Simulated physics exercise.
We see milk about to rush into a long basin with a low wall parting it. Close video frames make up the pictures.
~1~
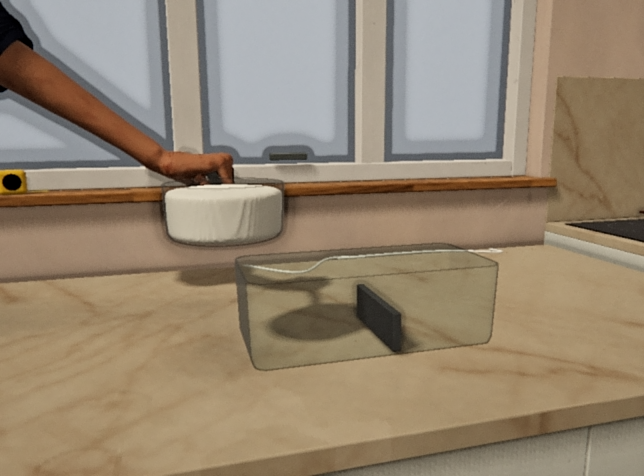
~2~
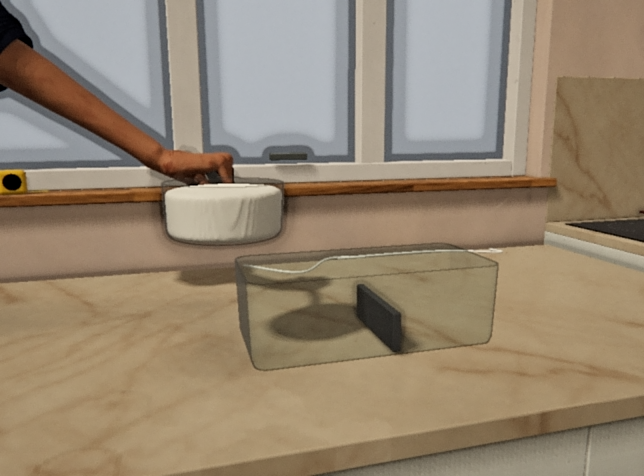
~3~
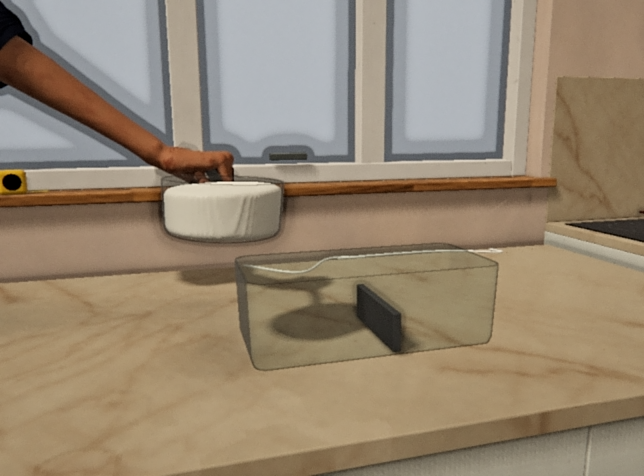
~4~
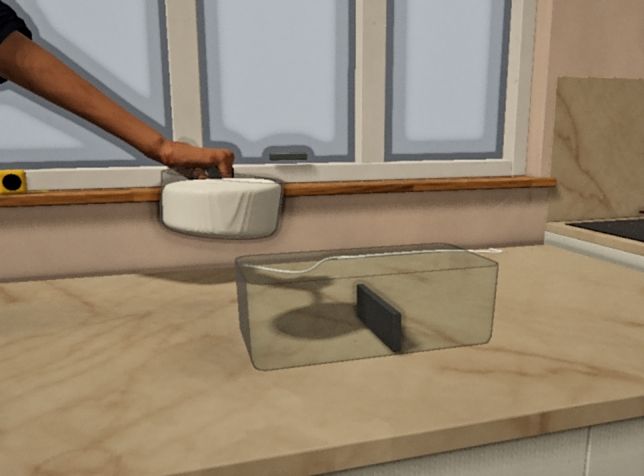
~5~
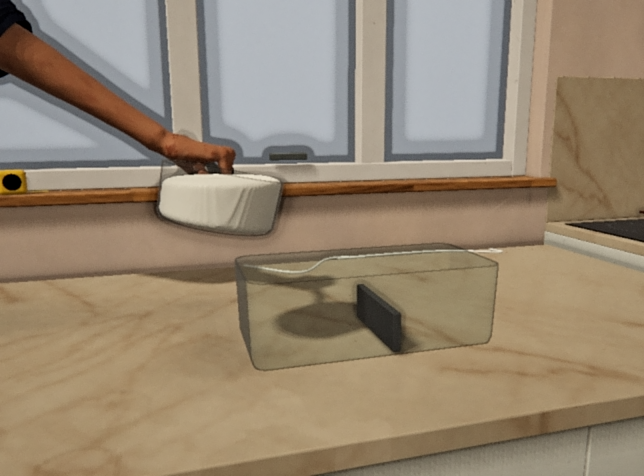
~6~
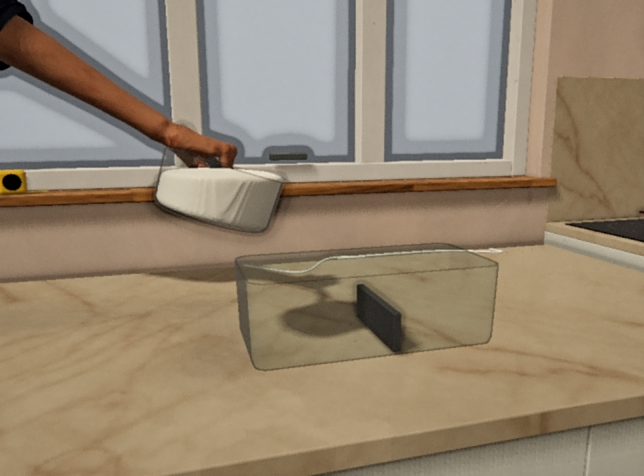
We see a hand holding a white, rounded container above a long, clear basin with a low dark wall inside, on a marble-patterned counter; the container stays nearly level, then gradually tilts toward the right while the basin remains still.
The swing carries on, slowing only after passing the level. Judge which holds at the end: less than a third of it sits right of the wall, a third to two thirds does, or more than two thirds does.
The share right of the wall ends up below a third.
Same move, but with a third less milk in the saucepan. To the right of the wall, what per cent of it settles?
I'd reckon close to 5 %.
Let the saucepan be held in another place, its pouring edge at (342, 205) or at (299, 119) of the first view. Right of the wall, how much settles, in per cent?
First try: About 90 %; second try: About 70 %.
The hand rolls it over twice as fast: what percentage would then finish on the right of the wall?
It comes to around 25 per cent.
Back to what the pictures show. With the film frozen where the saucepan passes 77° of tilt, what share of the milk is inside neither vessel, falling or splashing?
Close to 45 in a hundred.
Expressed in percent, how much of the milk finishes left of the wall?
Some 75 per cent.
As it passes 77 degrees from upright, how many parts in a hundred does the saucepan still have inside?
It still holds close to 40 per cent at that lean.
A moment on, the saucepan is tipped on its side and 40 per cent is still to pour, 17 is left of the wall and 0 right of it.
Next, the saucepan is tipped right over and 4 per cent is still to pour, 65 is left of the wall and 21 right of it.
Then the saucepan is tipped right over and 0 per cent is still to pour, 77 is left of the wall and 21 right of it.
Later the saucepan is tipped right over and 0 per cent is still to pour, 77 is left of the wall and 21 right of it.
Finally, 77 per cent lies left of the wall, 21 right of it and 2 outside.
